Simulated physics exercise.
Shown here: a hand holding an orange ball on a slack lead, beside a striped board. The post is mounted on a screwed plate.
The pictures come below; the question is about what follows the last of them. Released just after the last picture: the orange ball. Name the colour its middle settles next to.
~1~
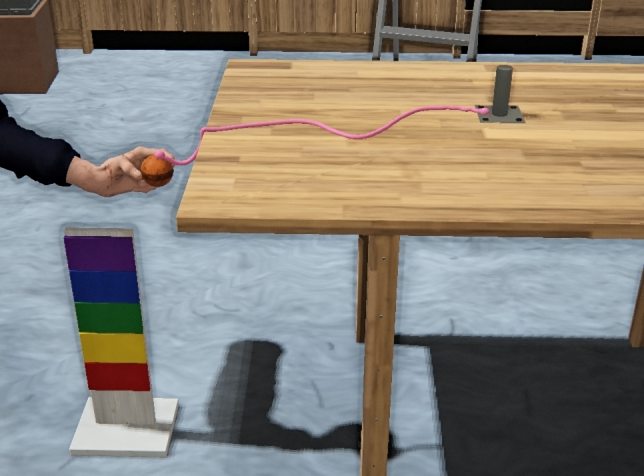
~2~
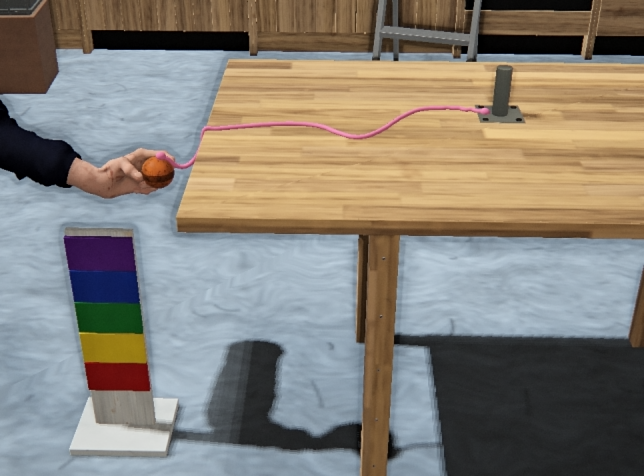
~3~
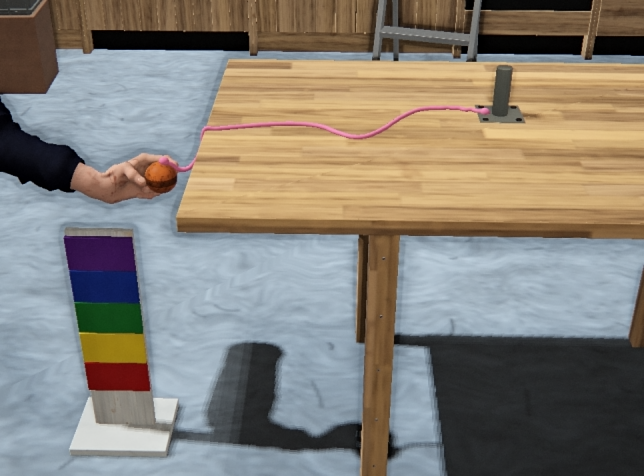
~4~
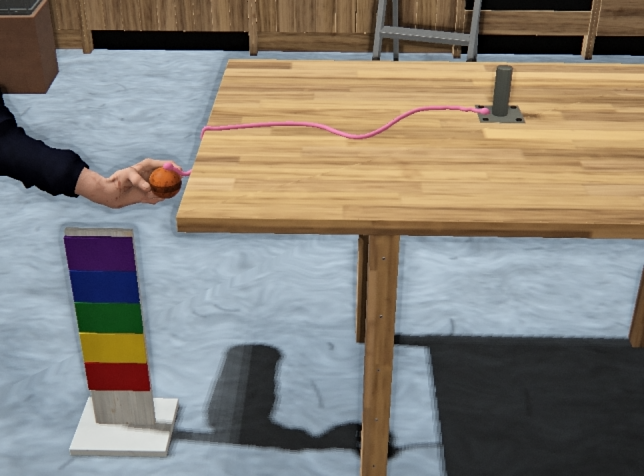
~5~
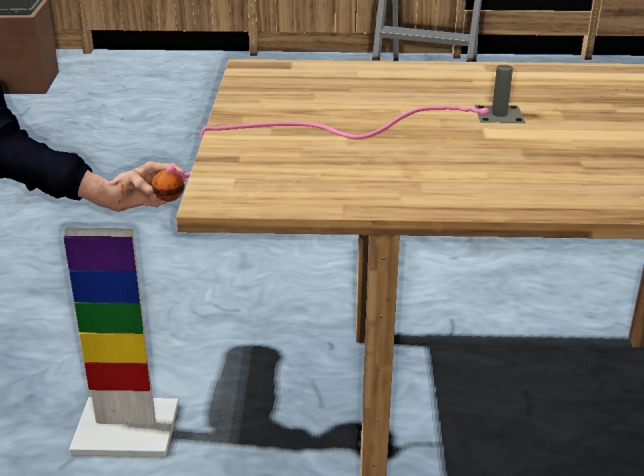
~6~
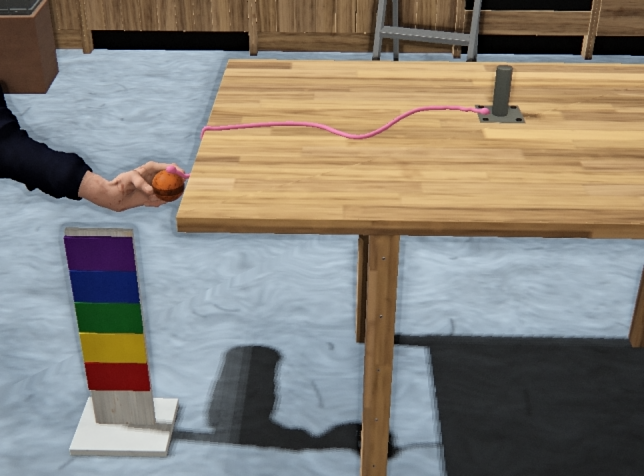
Its middle settles next to purple.
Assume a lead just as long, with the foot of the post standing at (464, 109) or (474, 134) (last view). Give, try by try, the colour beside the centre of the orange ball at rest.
Answer, in order: Blue, blue.
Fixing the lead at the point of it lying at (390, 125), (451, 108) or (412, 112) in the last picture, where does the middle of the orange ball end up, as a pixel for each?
It would sit near (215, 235) the first time, (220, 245) the second and (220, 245) the third.
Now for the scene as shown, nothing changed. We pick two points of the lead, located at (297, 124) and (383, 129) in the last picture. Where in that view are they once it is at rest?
Final spots: (253, 129), then (355, 122).
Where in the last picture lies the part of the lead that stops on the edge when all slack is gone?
That spot is roughly at (246, 126).
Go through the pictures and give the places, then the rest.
Orange ball (157, 171); purple (100, 255); blue (104, 288); green (109, 319); yellow (113, 349); red (117, 378), in the first frame.
Orange ball (158, 172); lead through (454, 108) (399, 119) (346, 136) (285, 124) (208, 131), in the second frame.
Orange ball (161, 177), in the third frame.
Orange ball (166, 183); lead through (454, 108) (399, 119) (346, 136) (285, 124) (208, 131), in the fourth frame.
Orange ball (168, 186), in the fifth frame.
Orange ball (168, 186); lead through (454, 108) (399, 119) (346, 136) (285, 124) (208, 131), in the sixth frame.
Soon after, ball near (235, 251); level with purple.
After that, ball near (192, 250); level with purple.
In the end, ball near (216, 253); level with purple. Its middle rests at the purple band.
